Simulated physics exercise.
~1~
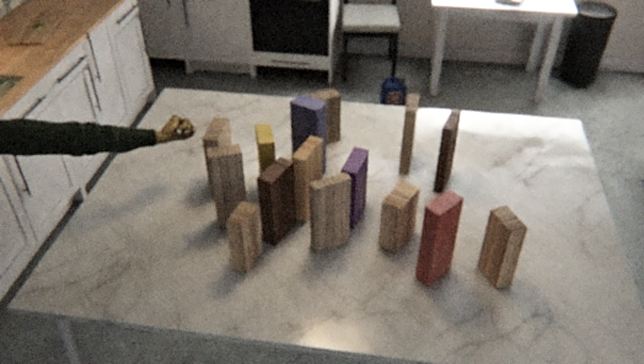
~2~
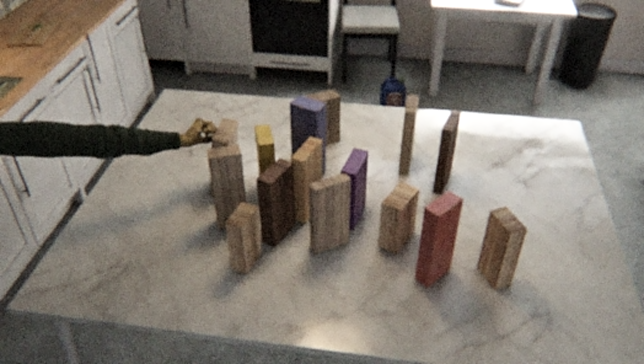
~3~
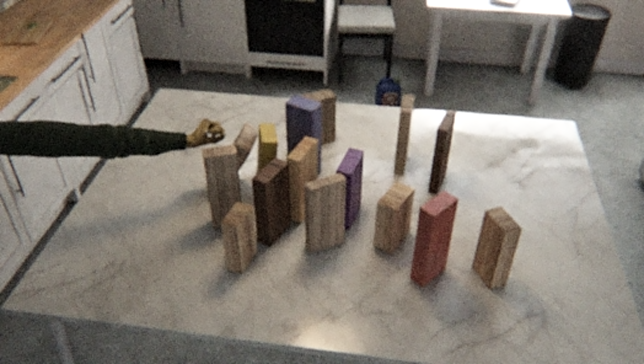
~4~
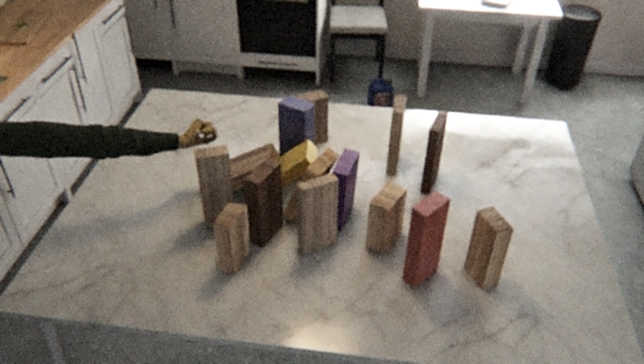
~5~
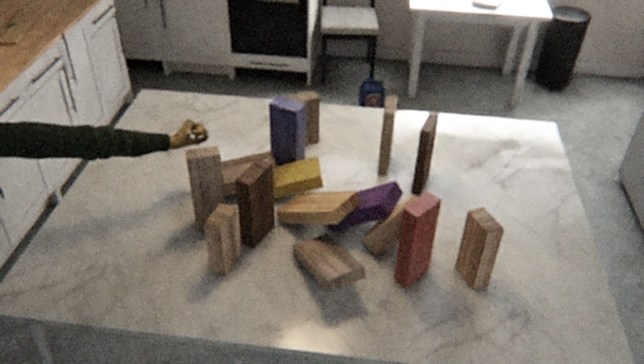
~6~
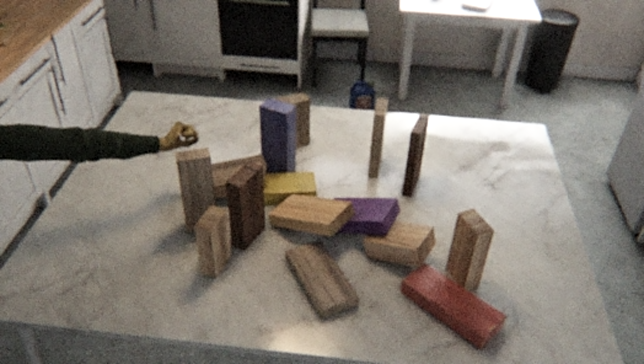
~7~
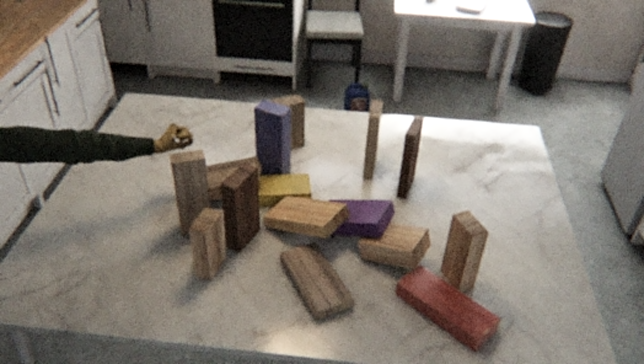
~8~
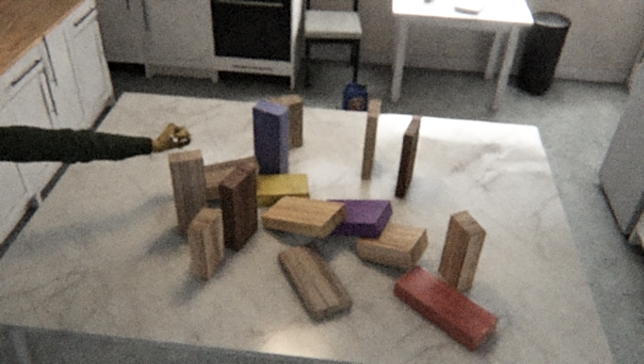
In a kitchen, seen from above at an angle, upright wooden blocks stand scattered on a pale marble-patterned table, with a chair and a white table behind. Most are brown or tan, with a yellow and a blue one toward the back, a purple one near the middle and a red one at the front. A dark-sleeved arm reaches in from the left and tips a back-left block, then draws back slightly. That block falls rightward into the yellow one, which topples in turn. Tan blocks and the purple block go over next, then the red one. The fallen blocks lie still among eight left standing, including the blue.
